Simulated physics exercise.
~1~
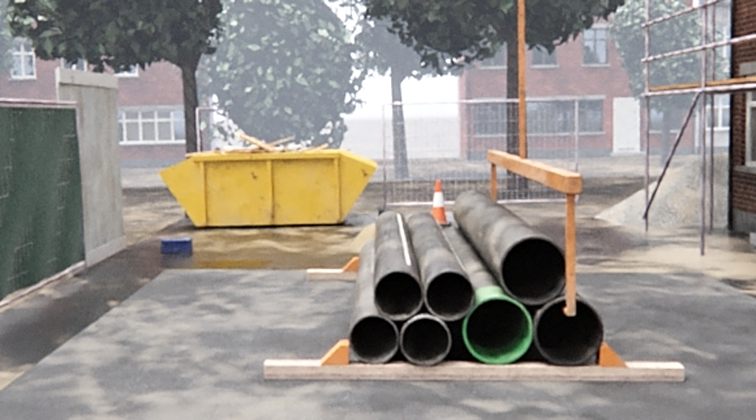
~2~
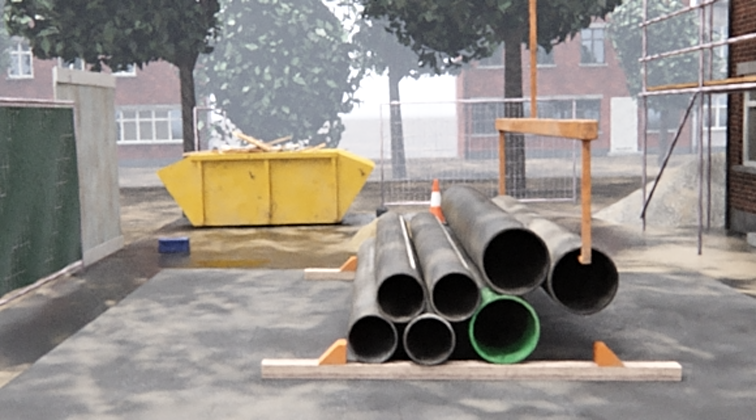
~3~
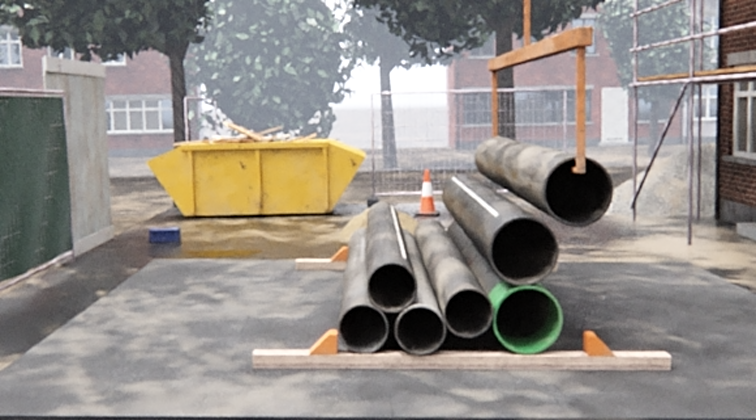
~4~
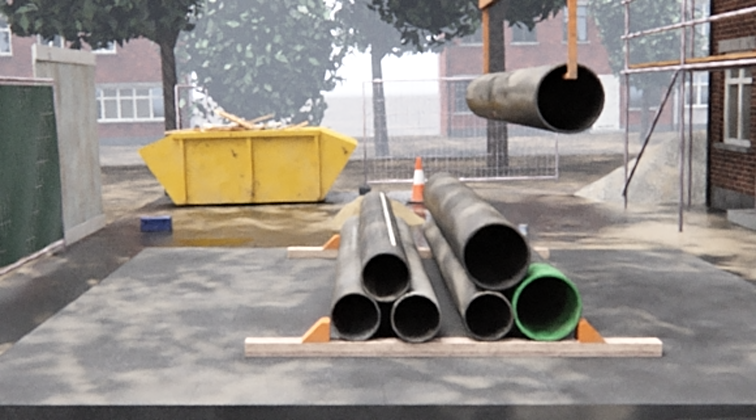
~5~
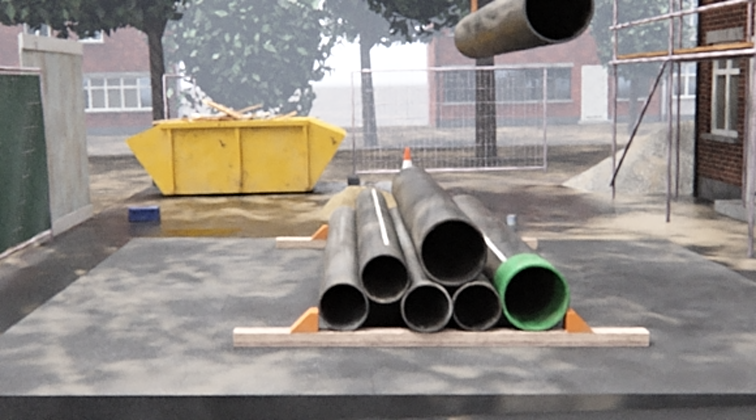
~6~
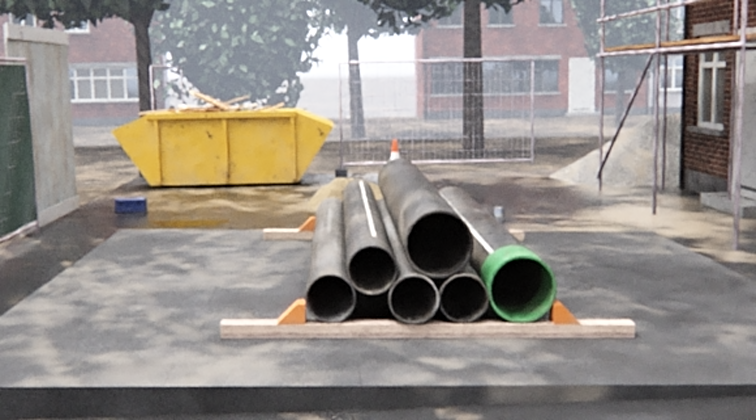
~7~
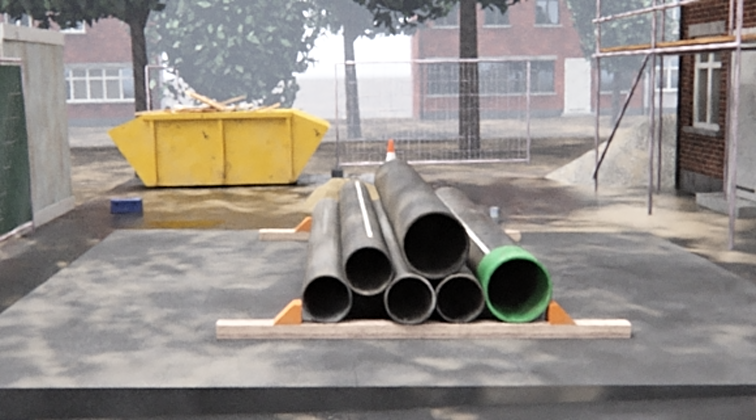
An orange beam hoisted the bottom right pipe out of a stack of dark pipes and carried it up out of sight, and the green one rolled right into the gap, ending against the right chock as the others shifted and settled beside it.
